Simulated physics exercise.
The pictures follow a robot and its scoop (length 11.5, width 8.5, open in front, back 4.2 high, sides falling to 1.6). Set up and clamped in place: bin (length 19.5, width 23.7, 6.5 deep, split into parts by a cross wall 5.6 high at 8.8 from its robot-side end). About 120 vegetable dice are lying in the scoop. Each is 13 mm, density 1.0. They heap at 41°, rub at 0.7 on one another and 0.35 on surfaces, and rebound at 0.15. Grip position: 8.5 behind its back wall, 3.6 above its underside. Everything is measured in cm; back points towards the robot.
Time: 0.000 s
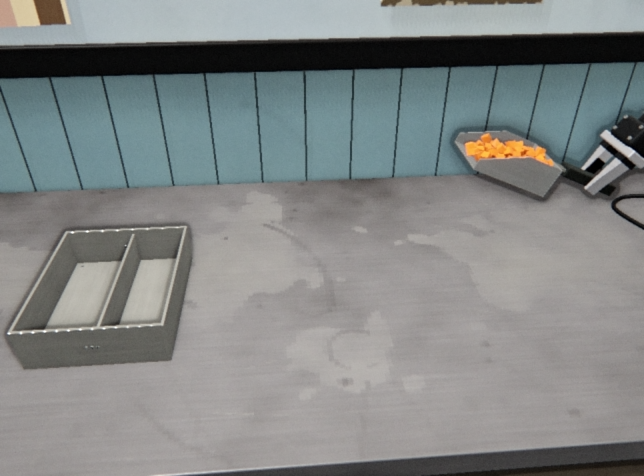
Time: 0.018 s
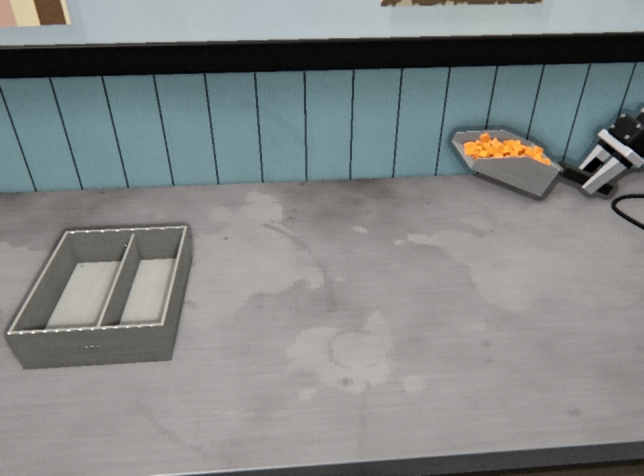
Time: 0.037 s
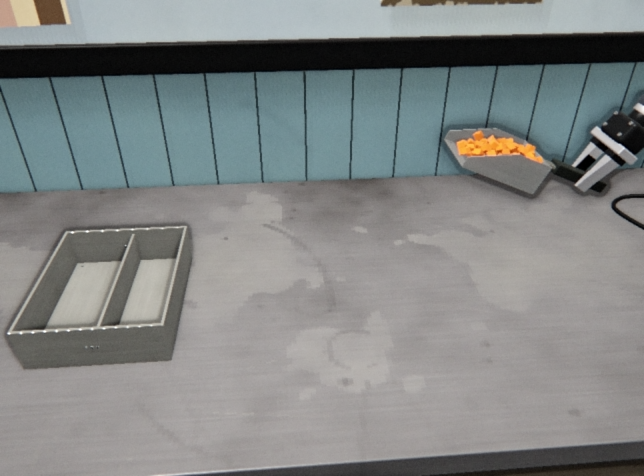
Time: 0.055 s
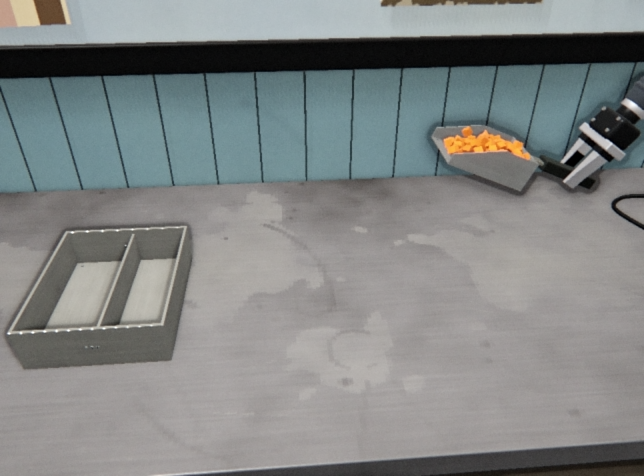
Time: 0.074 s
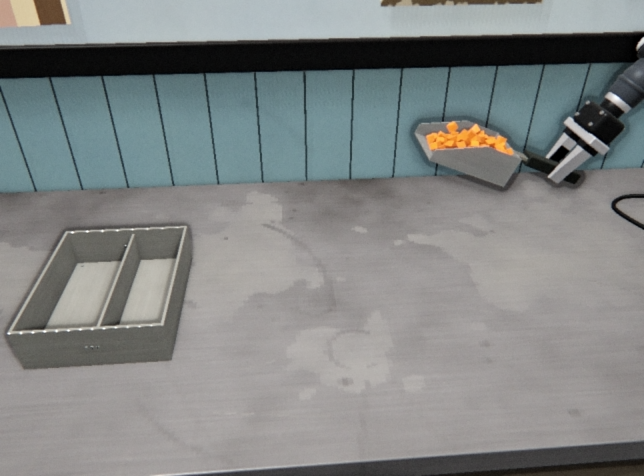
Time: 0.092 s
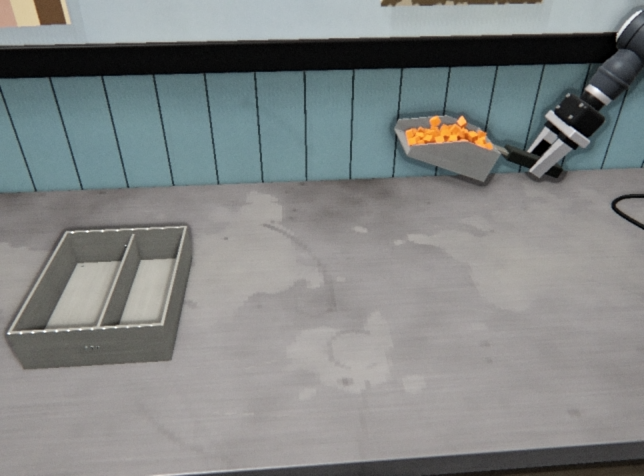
A gray scoop heaped with small orange cubes, gripped by a black and silver robot arm, hangs at the upper right above a gray, blotchy tabletop, seen from above at an angle. An open gray tray with two compartments sits at the left, before a pale blue paneled wall. The arm carries the scoop a short way leftward and slightly upward, while the tray and camera stay still.
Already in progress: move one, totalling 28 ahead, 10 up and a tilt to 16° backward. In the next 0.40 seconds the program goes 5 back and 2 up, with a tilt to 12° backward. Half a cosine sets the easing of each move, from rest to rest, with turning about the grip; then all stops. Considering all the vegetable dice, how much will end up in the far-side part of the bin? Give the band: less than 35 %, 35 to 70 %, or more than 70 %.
Band: 35 to 70 %.
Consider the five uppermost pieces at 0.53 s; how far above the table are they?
They're roughly 20 centimetres up.
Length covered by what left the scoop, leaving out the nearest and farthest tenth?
Around 38 cm long.
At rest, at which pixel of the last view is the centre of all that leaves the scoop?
It lands close to (74, 304).
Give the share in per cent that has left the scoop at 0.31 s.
By then near 85 % is out.
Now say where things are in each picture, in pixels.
The first frame shows scoop floor at (505, 169), tilted 24° backward; upper third of the load around (498, 152), from x 470 to 550, top at y 140; 119 on the scoop.
The second frame shows scoop floor at (503, 168), tilted 24° backward; upper third of the load around (497, 152), from x 470 to 545, top at y 140.
The third frame shows scoop floor at (495, 166), tilted 24° backward; upper third of the load around (492, 149), from x 460 to 540, top at y 135.
The fourth frame shows scoop floor at (482, 163), tilted 23° backward; upper third of the load around (483, 147), from x 450 to 525, top at y 130.
The fifth frame shows scoop floor at (466, 159), tilted 22° backward; upper third of the load around (465, 144), from x 430 to 510, top at y 125.
The sixth frame shows scoop floor at (446, 155), tilted 21° backward; upper third of the load around (448, 138), from x 410 to 490, top at y 120; 119 on the scoop.
By 0.31 s, tilted 16° backward, highest piece 35 above the table; 18 on the scoop, 101 in flight or on a rim.
By 0.53 s, tilted 13° backward, highest piece 33 above the table; 59 in the far-side part, 18 on the table or floor, 15 in the robot-side part, 1 on the scoop, 26 in flight or on a rim.
By 0.84 s, tilted 12° backward, highest piece 33 above the table; 62 in the far-side part, 35 on the table or floor, 21 in the robot-side part, 1 on the scoop.
By 1.89 s, tilted 12° backward, highest piece 33 above the table; 62 in the far-side part, 35 on the table or floor, 21 in the robot-side part, 1 on the scoop.
Final count, 62 in the far-side part, 35 on the table or floor, 21 in the robot-side part, 1 on the scoop. That is 52 % in the far-side part of the bin.
